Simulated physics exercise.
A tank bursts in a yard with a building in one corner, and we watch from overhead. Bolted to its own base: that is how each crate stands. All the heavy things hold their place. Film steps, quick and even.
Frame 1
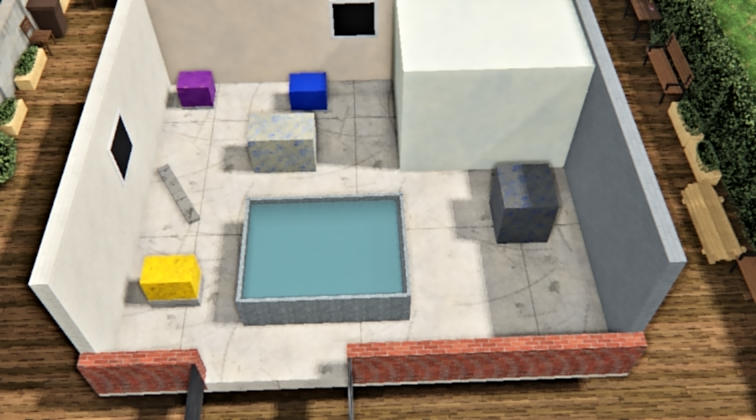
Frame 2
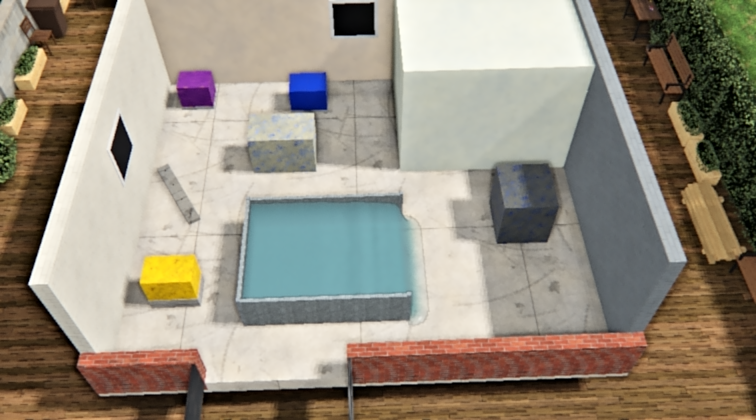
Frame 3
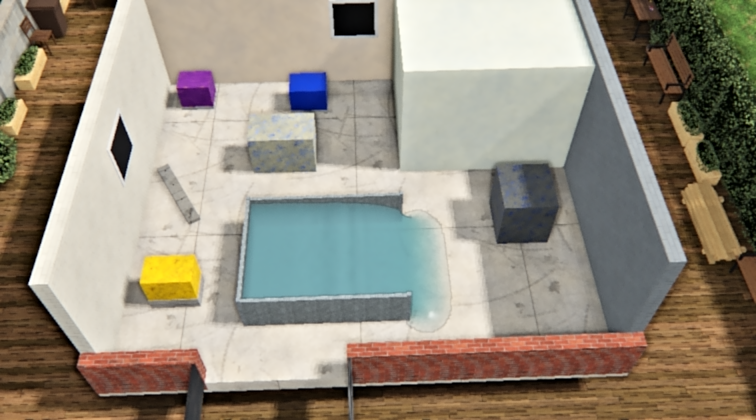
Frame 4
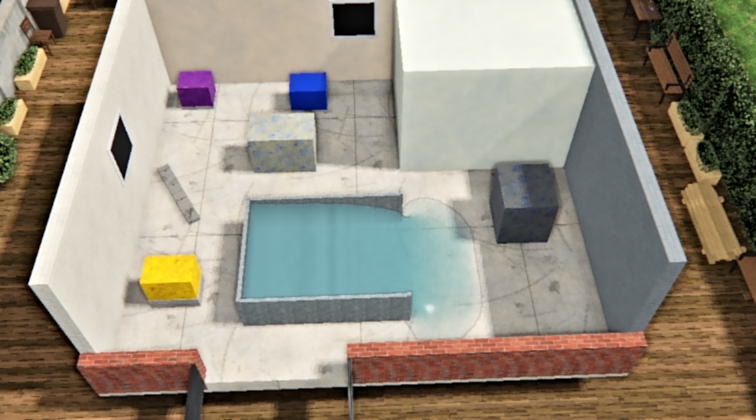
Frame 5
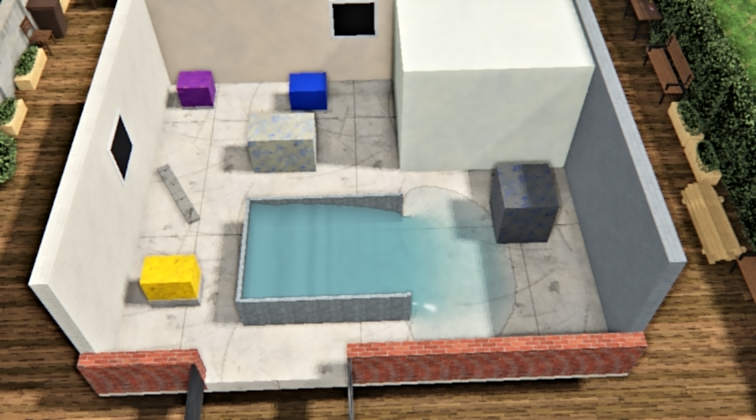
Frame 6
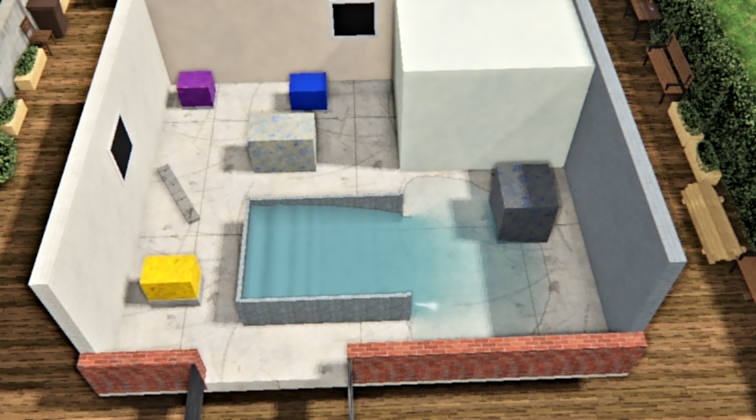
In the video, seen from above, a rectangular tank of blue water in a walled yard opens along its right side, and the water pours out and spreads rightward across the pale floor, reaching around the dark crate.
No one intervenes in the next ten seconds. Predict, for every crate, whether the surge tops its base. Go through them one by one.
The purple crate will be a wet one, the blue crate will be a wet one, the yellow crate will be a dry one.
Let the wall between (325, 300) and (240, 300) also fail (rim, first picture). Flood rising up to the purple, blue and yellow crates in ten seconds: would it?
Here goes: Purple crate - left alone; blue crate - left alone; yellow crate - left alone.
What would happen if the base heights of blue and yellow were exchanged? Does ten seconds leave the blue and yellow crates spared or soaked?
Taking them in turn, blue crate stays clear, then yellow crate is drenched.
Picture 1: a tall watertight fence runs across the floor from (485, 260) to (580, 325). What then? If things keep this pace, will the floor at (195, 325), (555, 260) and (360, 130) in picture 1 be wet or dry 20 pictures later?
One by one: Spared, soaked, spared.
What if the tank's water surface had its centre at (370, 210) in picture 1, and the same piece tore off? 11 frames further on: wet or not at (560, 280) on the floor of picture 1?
My call is that the spot is drenched.
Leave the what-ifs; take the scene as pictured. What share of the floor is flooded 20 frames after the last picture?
Roughly 40 percent, I'd say.
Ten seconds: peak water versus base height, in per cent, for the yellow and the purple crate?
About 50 % and 220 %.
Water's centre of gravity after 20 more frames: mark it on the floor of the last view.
That comes out near (466, 262).
A moment on, water covers 25 % of the floor; the purple crate not reached, the blue crate not reached, the yellow crate not reached.
Next, water covers 30 % of the floor; the purple crate not reached, the blue crate not reached, the yellow crate not reached.
Then, water covers 40 % of the floor; the purple crate not reached, the blue crate not reached, the yellow crate not reached.
Later, water covers 70 % of the floor; the purple crate not reached, the blue crate water round its plinth, the yellow crate water round its plinth.
In the end, water covers 100 % of the floor; the purple crate was topped, the blue crate was topped, the yellow crate stayed above the water.
